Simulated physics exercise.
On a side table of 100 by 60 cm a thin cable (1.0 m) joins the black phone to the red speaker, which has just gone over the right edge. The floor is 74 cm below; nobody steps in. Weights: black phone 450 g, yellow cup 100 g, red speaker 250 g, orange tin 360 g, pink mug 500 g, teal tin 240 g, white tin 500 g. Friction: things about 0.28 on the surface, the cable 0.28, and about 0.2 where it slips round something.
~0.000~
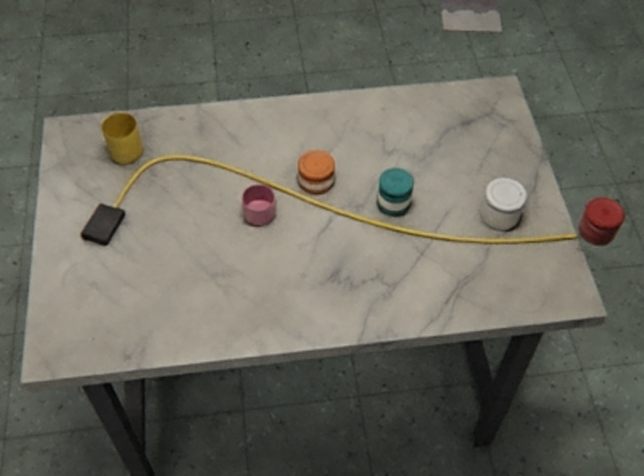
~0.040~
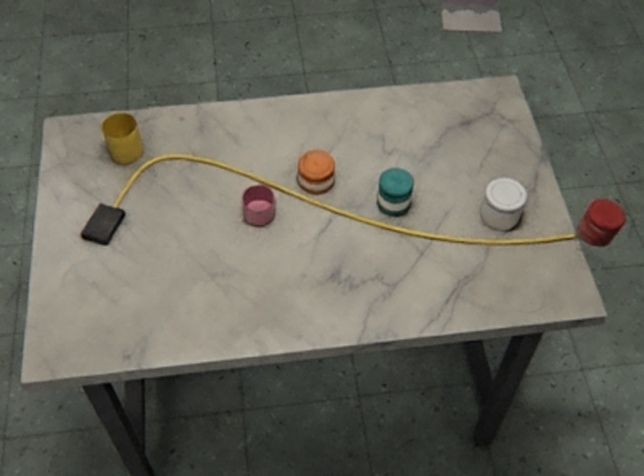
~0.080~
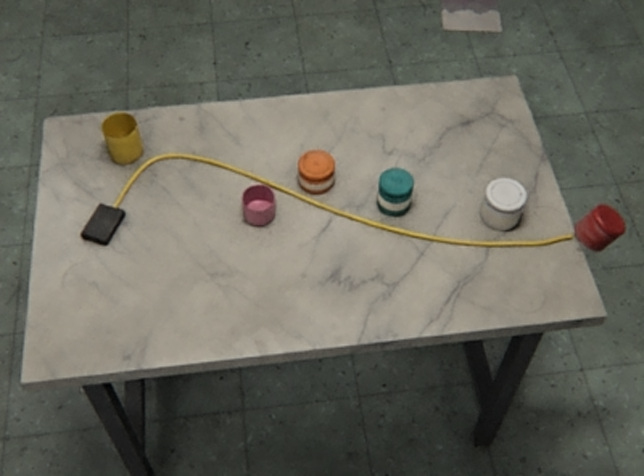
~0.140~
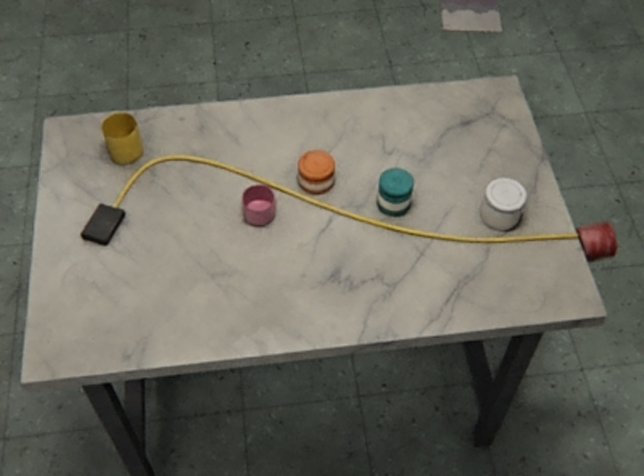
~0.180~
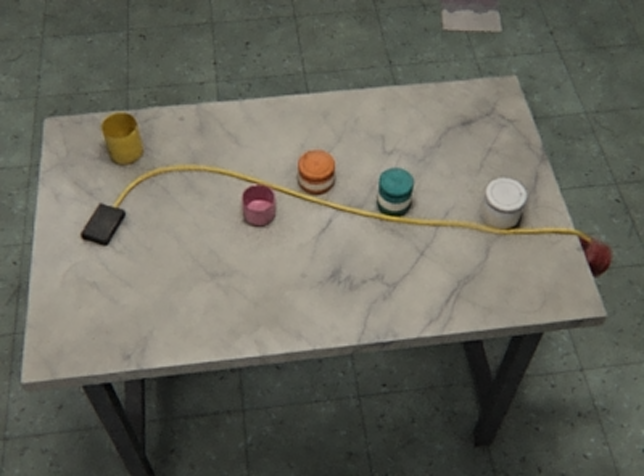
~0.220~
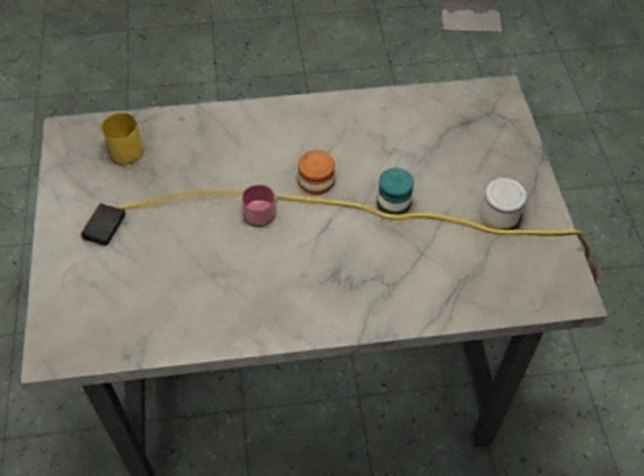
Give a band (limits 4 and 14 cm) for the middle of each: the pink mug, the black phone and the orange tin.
Result: Pink mug stays in the low band, black phone ends far away, orange tin stays in the low band.
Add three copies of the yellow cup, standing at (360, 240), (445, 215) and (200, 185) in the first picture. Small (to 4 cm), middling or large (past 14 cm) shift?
In that order: Small, small, large.
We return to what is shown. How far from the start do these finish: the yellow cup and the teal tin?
Yellow cup 0 cm, teal tin 0 cm.
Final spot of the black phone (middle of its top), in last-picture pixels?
At about (213, 203).
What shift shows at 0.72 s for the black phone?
About: Black phone 15 cm.
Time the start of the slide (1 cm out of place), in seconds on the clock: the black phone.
Black phone 0.28 s.
At 0.5 s, the cable's tail end at (167, 230); black phone 8 cm off its start, red speaker over the edge.
At 0.7 s, the cable's tail end at (201, 209); black phone 14 cm off its start, red speaker over the edge.
At 1.0 s, the cable's tail end at (220, 206); black phone 18 cm off its start at (198, 206), red speaker over the edge.
At 1.2 s, the cable's tail end at (227, 204); black phone 19 cm off its start, red speaker over the edge.
At 2.4 s, the cable's tail end at (235, 202); black phone 21 cm off its start at (213, 203), pink mug 0 cm off its start at (259, 198), orange tin 0 cm off its start at (316, 163), red speaker over the edge.
